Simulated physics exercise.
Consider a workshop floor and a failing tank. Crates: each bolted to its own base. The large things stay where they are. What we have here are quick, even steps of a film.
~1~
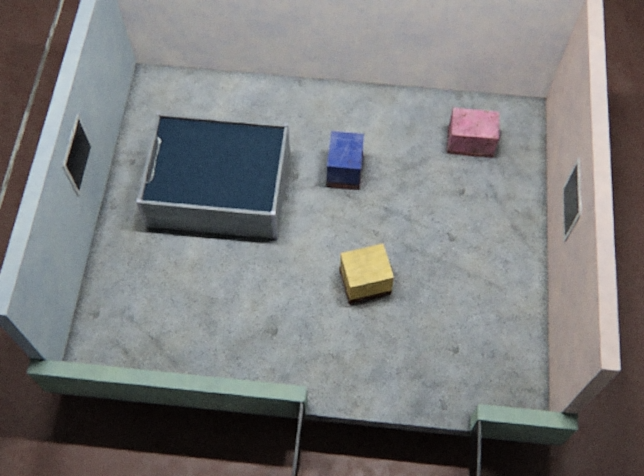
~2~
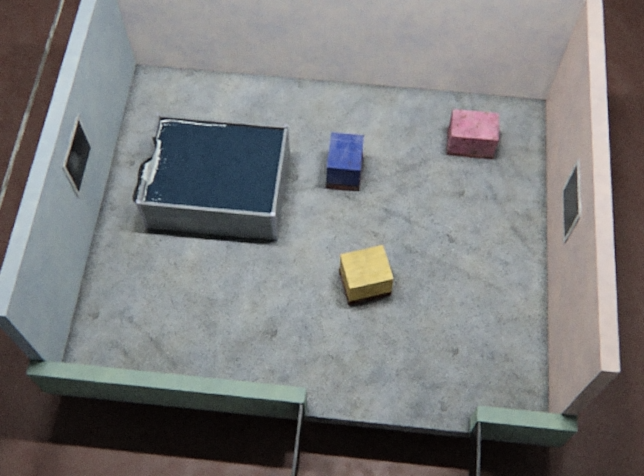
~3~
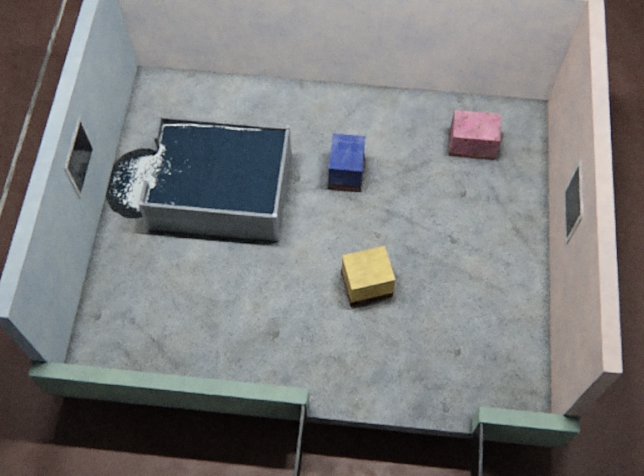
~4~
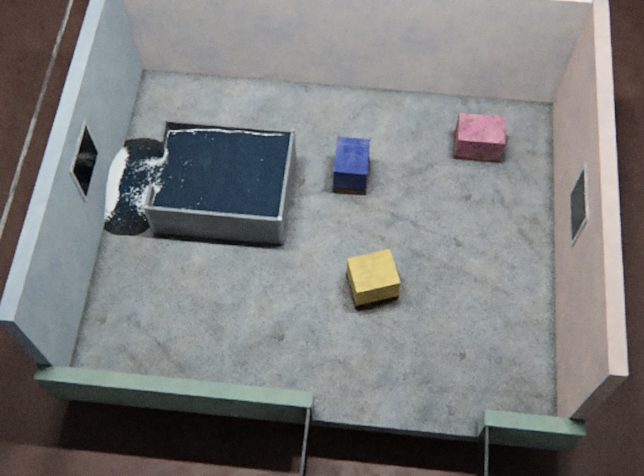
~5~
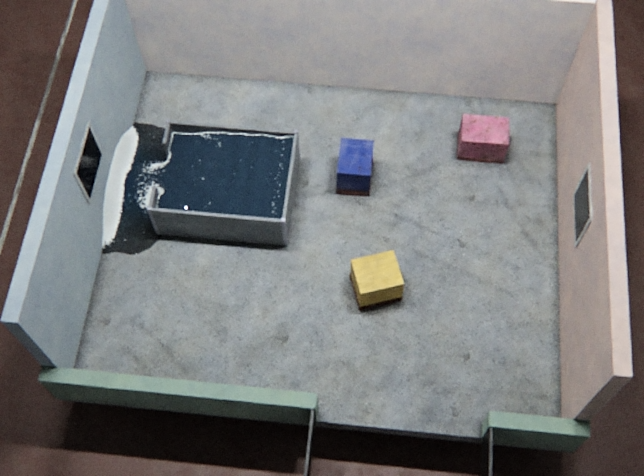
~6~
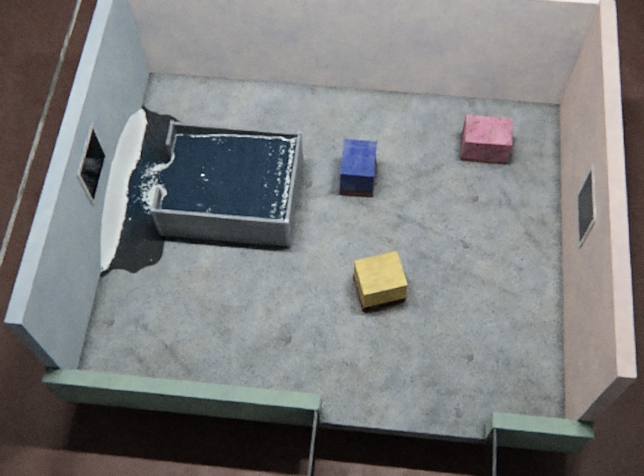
A walled workshop floor of mottled grey is seen from high above, the view drifting very slightly. A grey tank of dark blue water sits at left, with a blue block near the centre, a pink one at upper right and a yellow one lower down, all still. The tank's left side opens and water pours out, foaming white, reaches the pale blue wall and spreads along it.
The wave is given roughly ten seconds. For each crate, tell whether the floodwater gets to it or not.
Crate by crate: Pink crate - reached; blue crate - not reached; yellow crate - not reached.
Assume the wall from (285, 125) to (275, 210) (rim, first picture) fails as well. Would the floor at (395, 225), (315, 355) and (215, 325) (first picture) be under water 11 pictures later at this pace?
Soaked / soaked / unwetted.
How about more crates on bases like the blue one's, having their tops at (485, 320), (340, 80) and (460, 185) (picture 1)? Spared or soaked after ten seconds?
Going in order, the first crate remains untouched, the second gets reached, while the third remains untouched.
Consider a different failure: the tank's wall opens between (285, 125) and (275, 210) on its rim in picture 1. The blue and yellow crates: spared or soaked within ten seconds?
As I see it, blue is doused and yellow is doused.
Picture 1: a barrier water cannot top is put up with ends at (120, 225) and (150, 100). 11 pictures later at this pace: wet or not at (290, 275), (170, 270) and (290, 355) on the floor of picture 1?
Taking the three spots in order: Spared, soaked, spared.
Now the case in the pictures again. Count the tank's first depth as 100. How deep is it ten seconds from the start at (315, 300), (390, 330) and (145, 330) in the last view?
Going place by place: 6 %, 6 % and 8 %.
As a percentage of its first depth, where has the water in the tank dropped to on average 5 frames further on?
Around 70 percent.
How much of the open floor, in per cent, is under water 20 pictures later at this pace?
My best guess is some 50 %.
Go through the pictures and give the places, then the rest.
The water tank at (215, 165) is whole and still, in the first picture.
The front is at a hidden place, out from the gap at (156, 175), in the second picture.
The front is at (112, 173), out from the gap at (158, 177), in the third picture.
The front is at (125, 146), out from the gap at (163, 181), in the fourth picture.
Water pours out at (167, 183) and has run to (134, 126), in the fifth picture.
The front is at (141, 109), out from the gap at (170, 184), in the sixth picture.
A moment on, water covers 15 % of the floor; the pink crate not reached, the blue crate not reached, the yellow crate not reached.
Next, water covers 30 % of the floor; the pink crate not reached, the blue crate not reached, the yellow crate not reached.
Then, water covers 50 % of the floor; the pink crate water round its plinth, the blue crate water round its plinth, the yellow crate not reached.
Later, water covers 90 % of the floor; the pink crate water round its plinth, the blue crate water round its plinth, the yellow crate water round its plinth.
In the end, water covers 100 % of the floor; the pink crate was topped, the blue crate stayed above the water, the yellow crate stayed above the water.
